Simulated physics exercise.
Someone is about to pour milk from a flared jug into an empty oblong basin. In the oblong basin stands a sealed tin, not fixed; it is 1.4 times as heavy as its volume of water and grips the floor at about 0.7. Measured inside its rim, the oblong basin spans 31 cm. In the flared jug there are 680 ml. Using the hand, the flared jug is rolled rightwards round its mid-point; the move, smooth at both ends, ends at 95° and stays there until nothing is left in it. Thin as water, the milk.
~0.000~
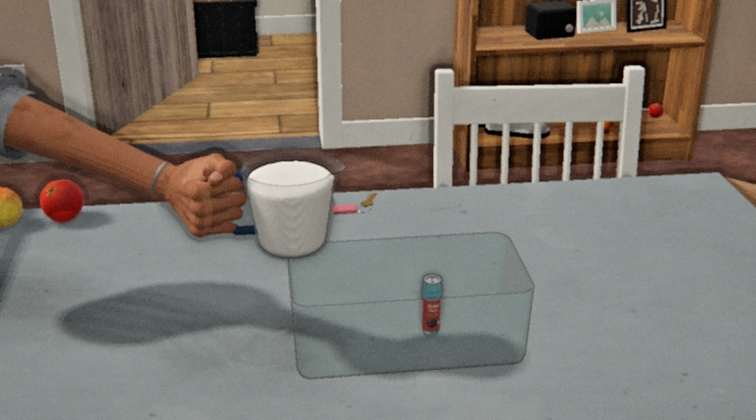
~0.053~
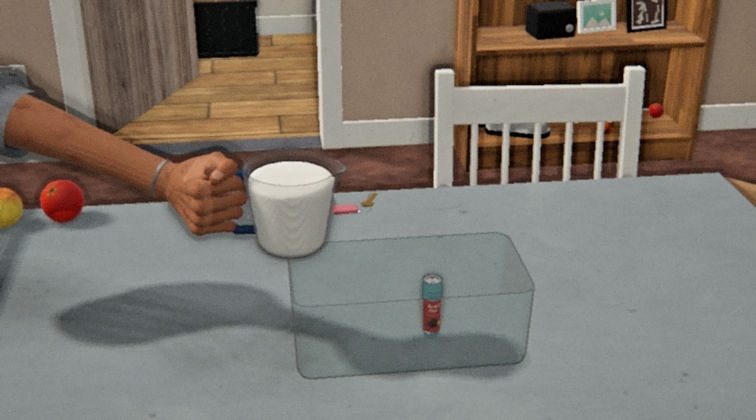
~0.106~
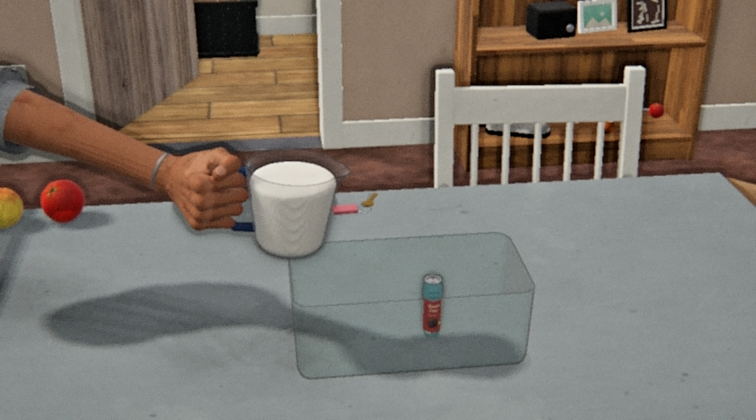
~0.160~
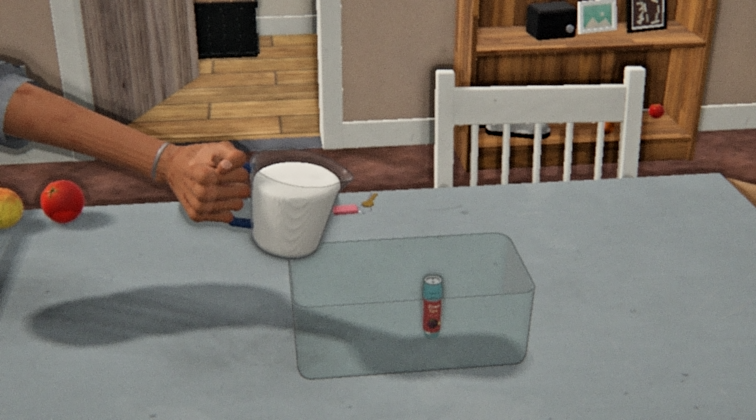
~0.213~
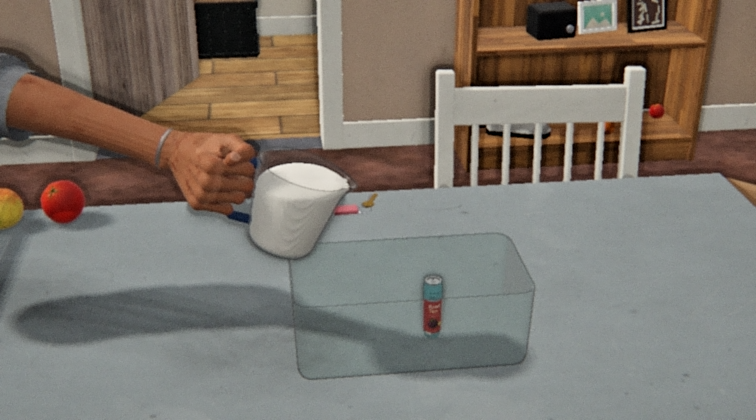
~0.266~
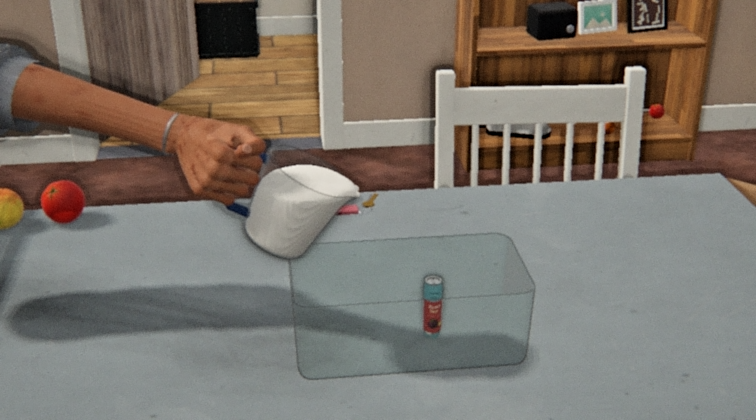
At a grey table in a room with a white chair and wooden shelves, a hand holds a flared jug of white milk beside a clear oblong basin with a small tin in view, and smoothly tilts the jug rightwards.
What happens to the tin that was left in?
Upright.
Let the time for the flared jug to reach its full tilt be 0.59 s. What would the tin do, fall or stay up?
Then it holds its balance.
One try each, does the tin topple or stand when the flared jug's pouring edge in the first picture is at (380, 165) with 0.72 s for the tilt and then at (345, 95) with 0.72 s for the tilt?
Trial 1 - tin tips; trial 2 - tin tips.
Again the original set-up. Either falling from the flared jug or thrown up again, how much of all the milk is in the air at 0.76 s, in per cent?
10 per cent, roughly.
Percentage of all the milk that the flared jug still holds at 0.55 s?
Remaining: Near 56 % of the total.
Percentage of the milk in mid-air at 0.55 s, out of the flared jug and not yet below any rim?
Estimate: About 20 % of all of it.
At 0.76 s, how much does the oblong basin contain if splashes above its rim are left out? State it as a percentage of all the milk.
About 76 per cent.
After 0.55 s the tilt is 83° and 56 per cent is still to pour; the tin stands where it began.
After 0.76 s the tilt is 95° and 15 per cent is still to pour; the tin stands where it began.
After 0.98 s the tilt is 95° and 3 per cent is still to pour; the tin stands where it began.
After 1.22 s the tilt is 95° and 0 per cent is still to pour; the tin stands where it began.
In the end the tin stands where it began.
